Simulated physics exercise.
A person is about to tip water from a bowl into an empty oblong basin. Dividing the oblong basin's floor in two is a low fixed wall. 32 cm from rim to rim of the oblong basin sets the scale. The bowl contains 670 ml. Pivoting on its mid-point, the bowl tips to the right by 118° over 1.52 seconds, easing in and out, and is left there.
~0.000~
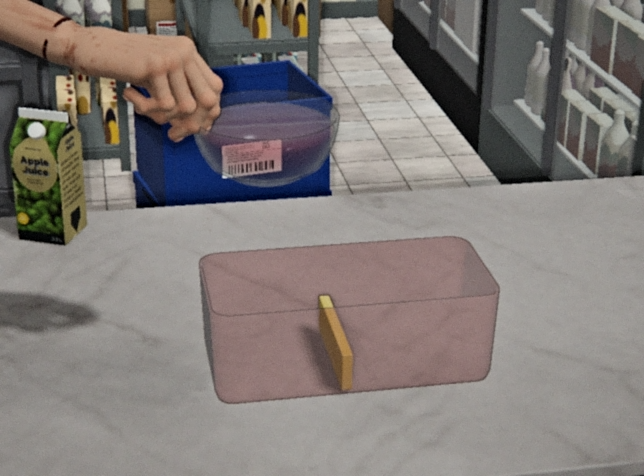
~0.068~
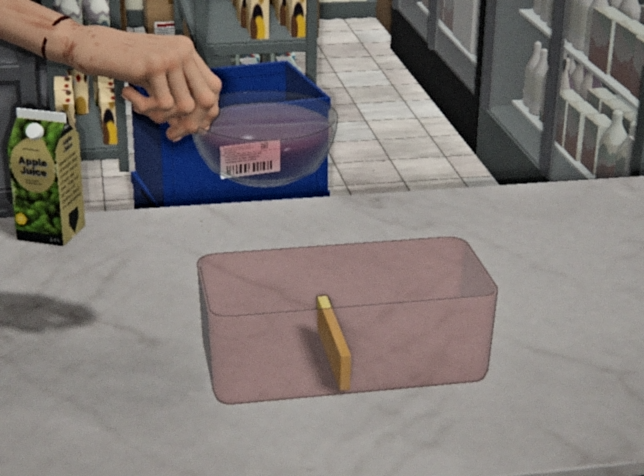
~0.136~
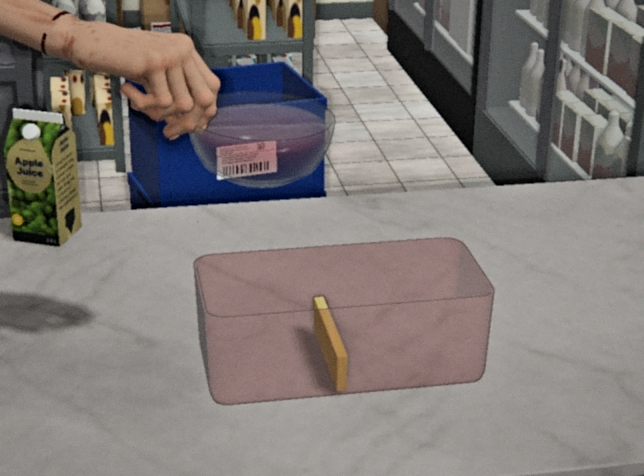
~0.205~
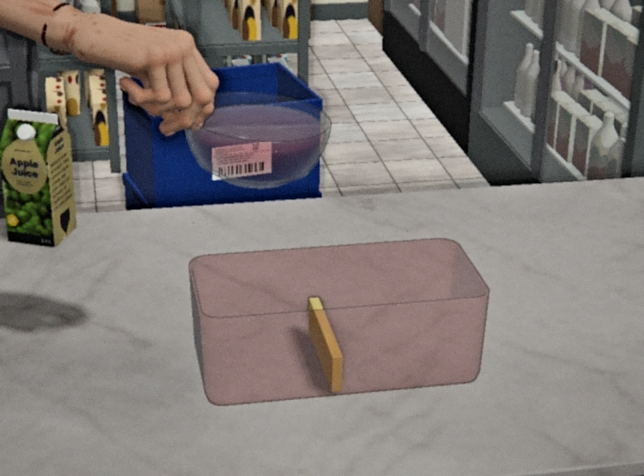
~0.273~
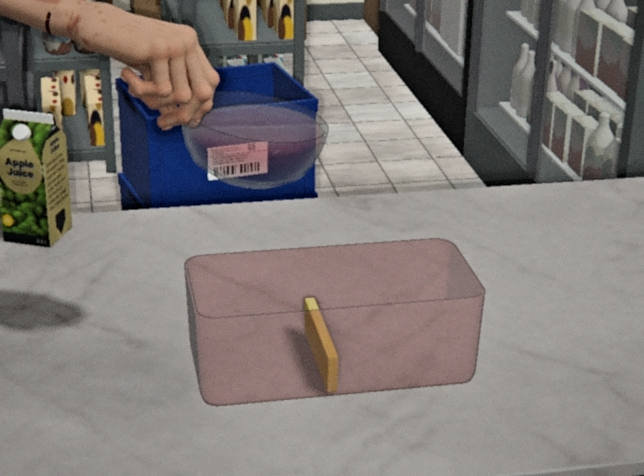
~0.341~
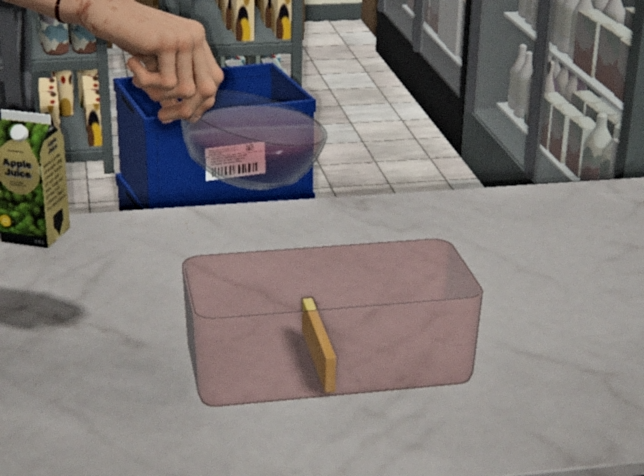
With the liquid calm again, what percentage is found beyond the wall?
Beyond the wall there is roughly 91 percent.
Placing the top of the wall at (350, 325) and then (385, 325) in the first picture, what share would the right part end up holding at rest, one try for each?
I'd say 85 percent on the first go, 60 percent on the next.
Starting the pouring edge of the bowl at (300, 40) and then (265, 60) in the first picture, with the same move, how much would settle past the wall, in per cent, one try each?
In turn about 80 and 60 per cent.
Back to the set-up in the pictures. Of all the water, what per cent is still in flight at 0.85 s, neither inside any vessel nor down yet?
Estimate: Some 36 % of the total.
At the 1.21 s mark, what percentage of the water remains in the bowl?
About 0 % is still there.
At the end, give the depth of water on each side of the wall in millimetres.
Left 2 mm, right 26 mm.
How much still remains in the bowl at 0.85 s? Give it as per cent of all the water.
Portion remaining: Approx. 28 per cent.
By 0.85 s the tilt is 69° and 27 per cent is still to pour, 0 is left of the wall and 36 right of it.
By 1.21 s the tilt is 107° and 0 per cent is still to pour, 6 is left of the wall and 91 right of it.
By 1.60 s the tilt is 118° and 0 per cent is still to pour, 8 is left of the wall and 91 right of it.
By 2.02 s the tilt is 118° and 0 per cent is still to pour, 8 is left of the wall and 91 right of it.
At rest 8 per cent lies left of the wall, 91 right of it and 1 outside.
